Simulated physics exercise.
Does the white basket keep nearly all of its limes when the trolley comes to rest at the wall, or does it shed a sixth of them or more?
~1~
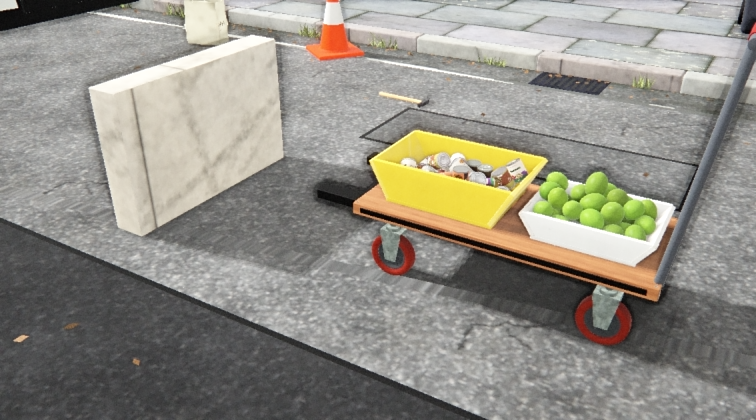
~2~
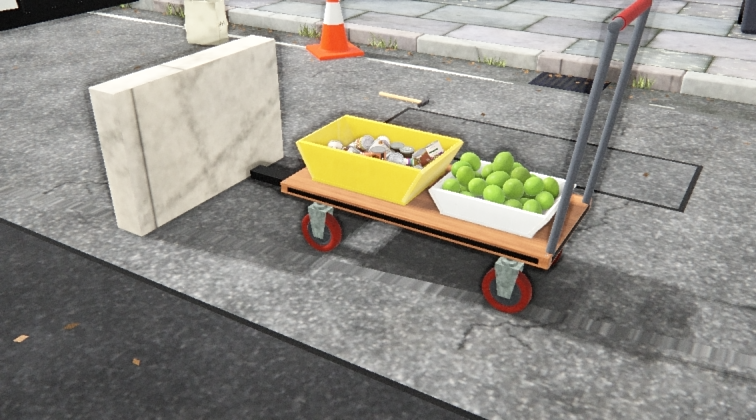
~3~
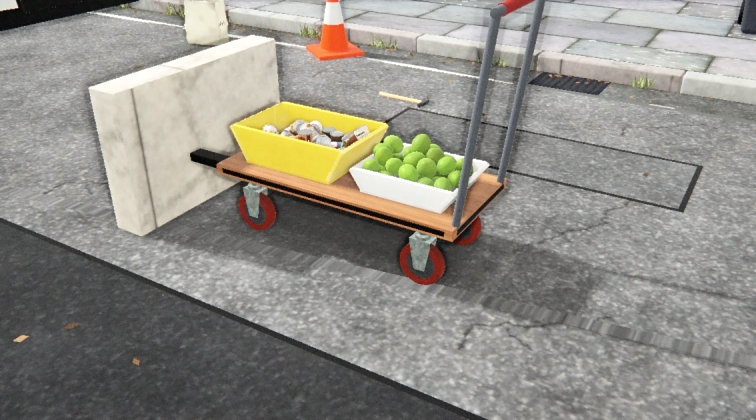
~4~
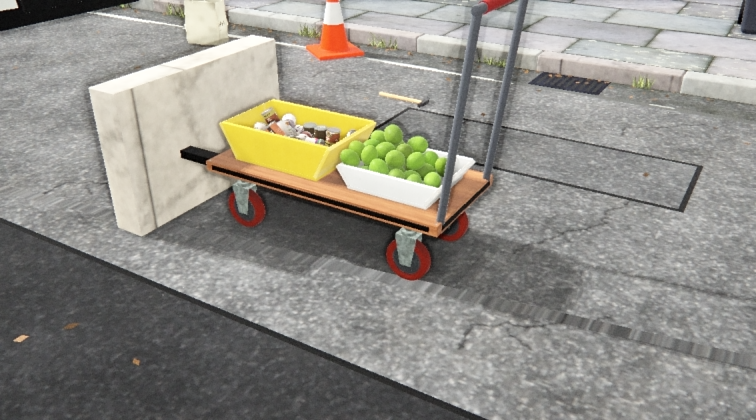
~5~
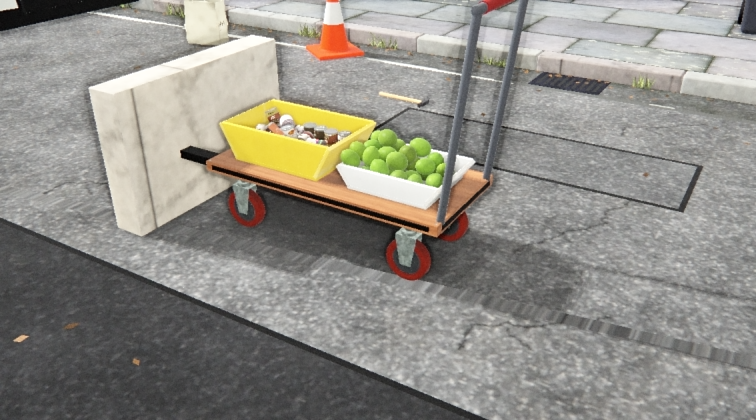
The white basket keeps its limes, losing fewer than one in six. It is still heaped with them once the trolley has stopped at the wall.
